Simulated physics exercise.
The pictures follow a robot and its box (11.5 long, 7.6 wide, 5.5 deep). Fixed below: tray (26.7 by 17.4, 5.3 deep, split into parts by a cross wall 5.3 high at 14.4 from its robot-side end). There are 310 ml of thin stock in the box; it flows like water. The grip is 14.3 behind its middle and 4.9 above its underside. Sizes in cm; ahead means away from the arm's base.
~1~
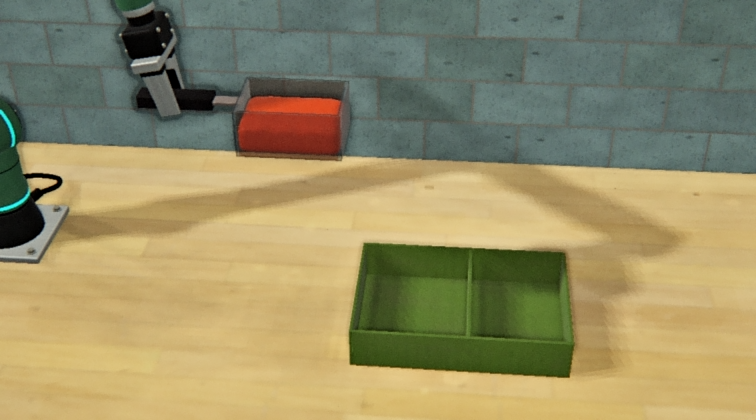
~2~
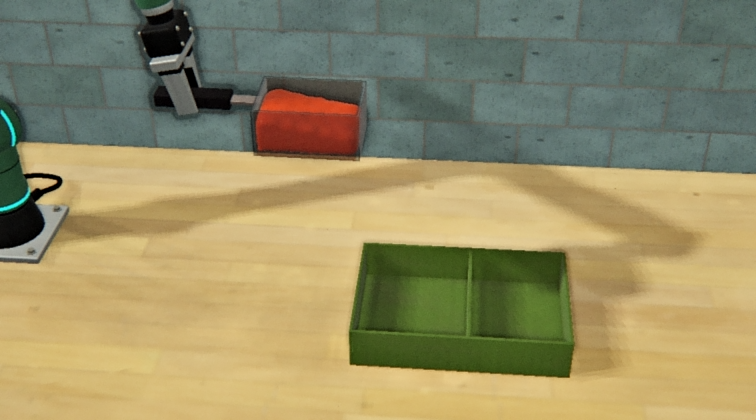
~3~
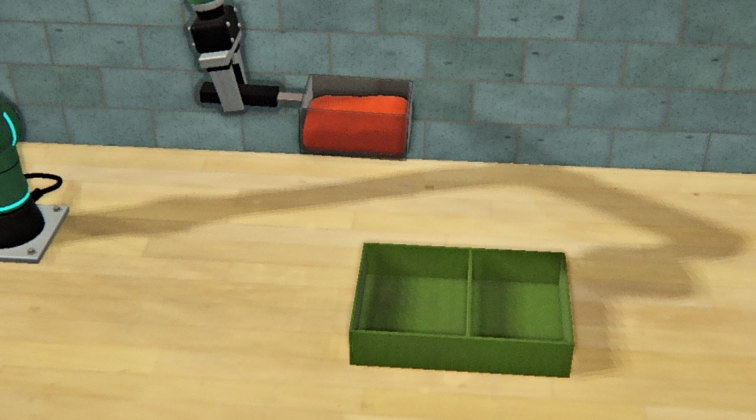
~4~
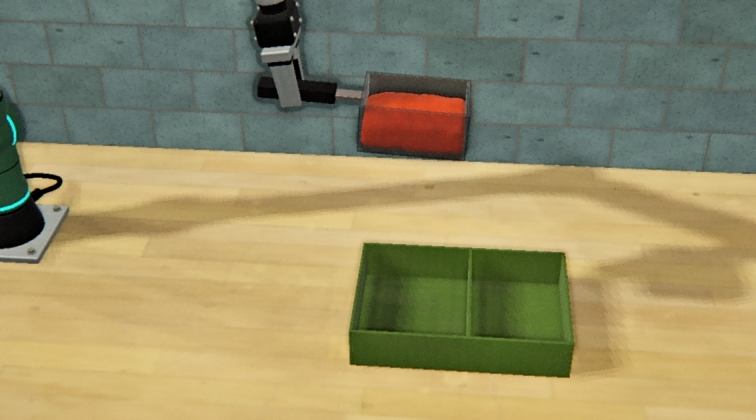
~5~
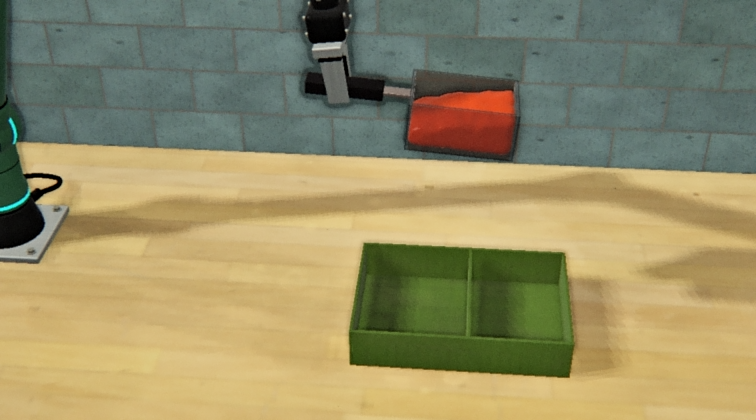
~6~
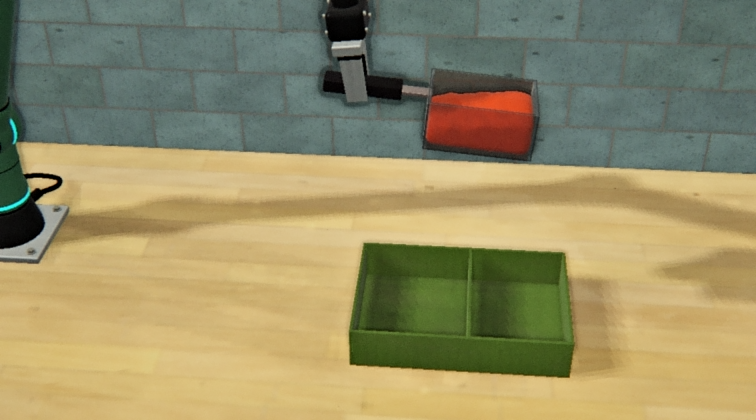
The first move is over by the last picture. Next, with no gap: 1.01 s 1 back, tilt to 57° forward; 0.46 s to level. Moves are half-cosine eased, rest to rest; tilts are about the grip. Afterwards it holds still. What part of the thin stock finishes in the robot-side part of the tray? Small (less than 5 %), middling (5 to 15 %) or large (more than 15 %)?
Share in the robot-side part of the tray: Small (less than 5 %).
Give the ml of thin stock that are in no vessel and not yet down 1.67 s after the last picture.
About 0 ml.
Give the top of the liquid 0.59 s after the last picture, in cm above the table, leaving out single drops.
About 25 cm.
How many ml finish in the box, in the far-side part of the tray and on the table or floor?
About 130, 160, 15 ml.
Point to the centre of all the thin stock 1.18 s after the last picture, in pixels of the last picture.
Near (489, 261).
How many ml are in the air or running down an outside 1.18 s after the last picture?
About 15 ml.
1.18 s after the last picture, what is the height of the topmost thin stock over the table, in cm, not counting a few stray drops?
About 23 cm.
Then, 0.59 s after the last picture, tilted 38° forward, liquid up to 26 above the table; 280 ml in the box, 25 ml in the air or running down outside.
Then, 1.18 s after the last picture, tilted 41° forward, liquid up to 63 above the table; 155 ml in the far-side part, 130 ml in the box, 5 ml in the robot-side part, 5 ml on the table or floor, 15 ml in the air or running down outside.
Then, 1.67 s after the last picture, level, liquid up to 34 above the table; 155 ml in the far-side part, 130 ml in the box, 15 ml on the table or floor, 5 ml in the robot-side part.
Then, 2.47 s after the last picture, level, liquid up to 32 above the table; 155 ml in the far-side part, 130 ml in the box, 15 ml on the table or floor, 5 ml in the robot-side part.
Final state, 155 ml in the far-side part, 130 ml in the box, 15 ml on the table or floor, 5 ml in the robot-side part. That is 1 % in the robot-side part of the tray.
